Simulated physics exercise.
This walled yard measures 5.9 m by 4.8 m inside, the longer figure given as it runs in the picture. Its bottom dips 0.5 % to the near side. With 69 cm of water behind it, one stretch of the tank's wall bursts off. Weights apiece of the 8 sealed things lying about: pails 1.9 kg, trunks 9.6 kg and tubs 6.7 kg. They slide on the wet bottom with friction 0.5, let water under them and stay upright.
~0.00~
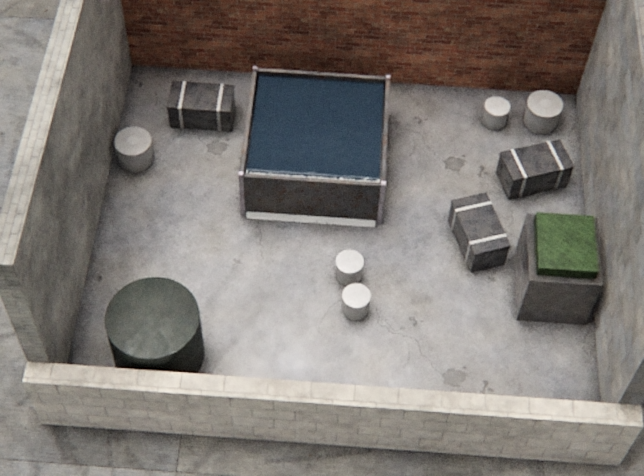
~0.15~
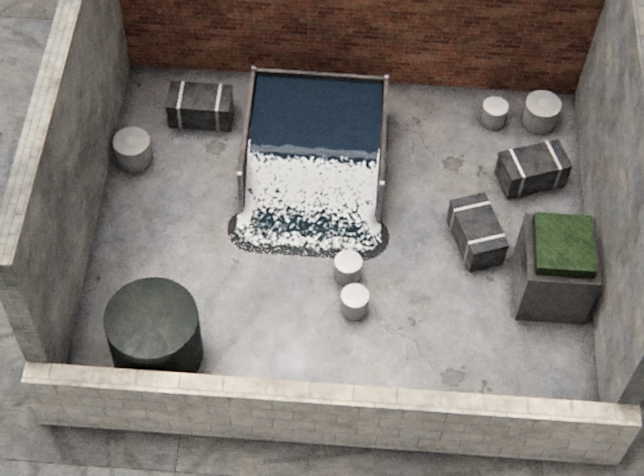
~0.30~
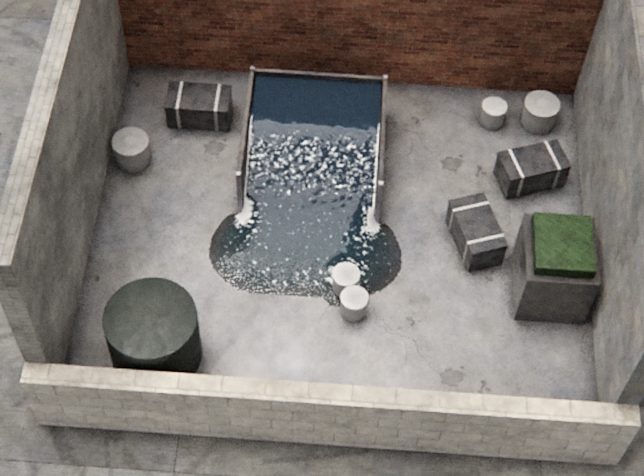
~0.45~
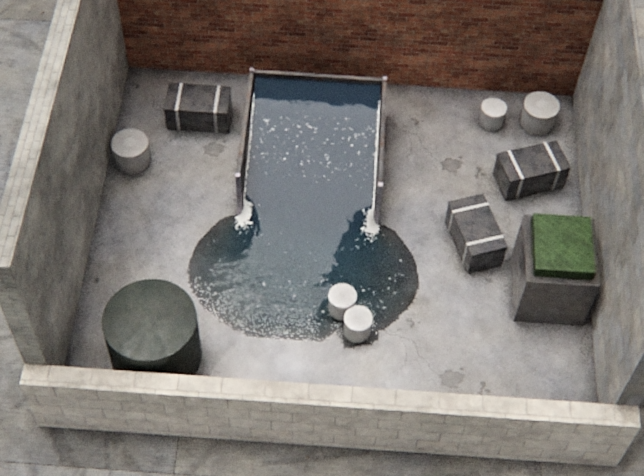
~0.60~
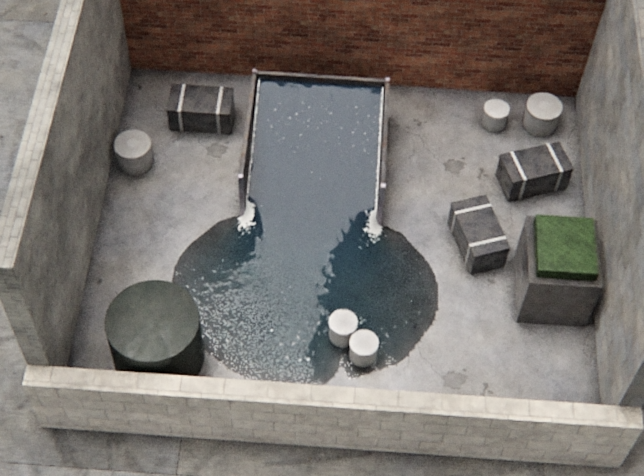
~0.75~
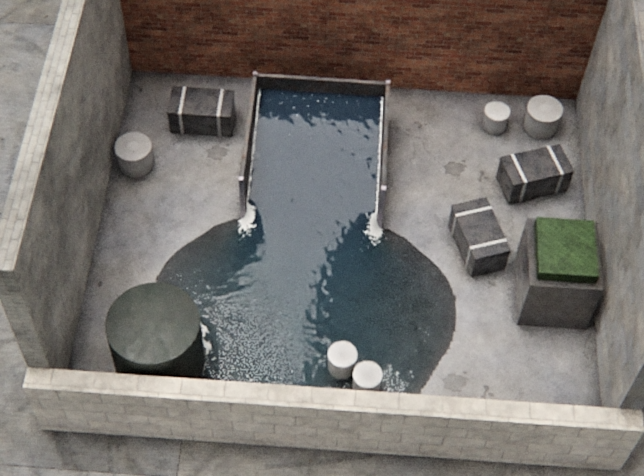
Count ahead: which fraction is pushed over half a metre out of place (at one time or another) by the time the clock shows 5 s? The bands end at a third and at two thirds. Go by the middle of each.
That comes to one to two thirds.
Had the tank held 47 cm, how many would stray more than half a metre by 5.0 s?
In that case 2 of them.
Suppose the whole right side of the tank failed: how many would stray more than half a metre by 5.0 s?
In that case 6 of them.
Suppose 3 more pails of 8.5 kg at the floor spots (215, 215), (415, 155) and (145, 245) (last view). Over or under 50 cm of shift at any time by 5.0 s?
In that order: Under, short of it, more.
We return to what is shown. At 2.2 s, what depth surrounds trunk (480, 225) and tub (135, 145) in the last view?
About 0 and 0 cm.
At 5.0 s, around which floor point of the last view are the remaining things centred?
At about (434, 181).
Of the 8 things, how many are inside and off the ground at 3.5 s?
2 of them.
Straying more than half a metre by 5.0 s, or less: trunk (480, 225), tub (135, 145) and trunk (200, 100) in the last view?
In that order: Past it, more, under.
After 1.1 s 2 of 8 are over 50 cm from their spots; 2 afloat.
After 2.2 s 2 of 8 are over 50 cm from their spots; 2 afloat.
After 3.5 s 2 of 8 are over 50 cm from their spots; 2 afloat.
After 5.0 s 5 of 8 are over 50 cm from their spots, and 5 have been at some point; 4 afloat.
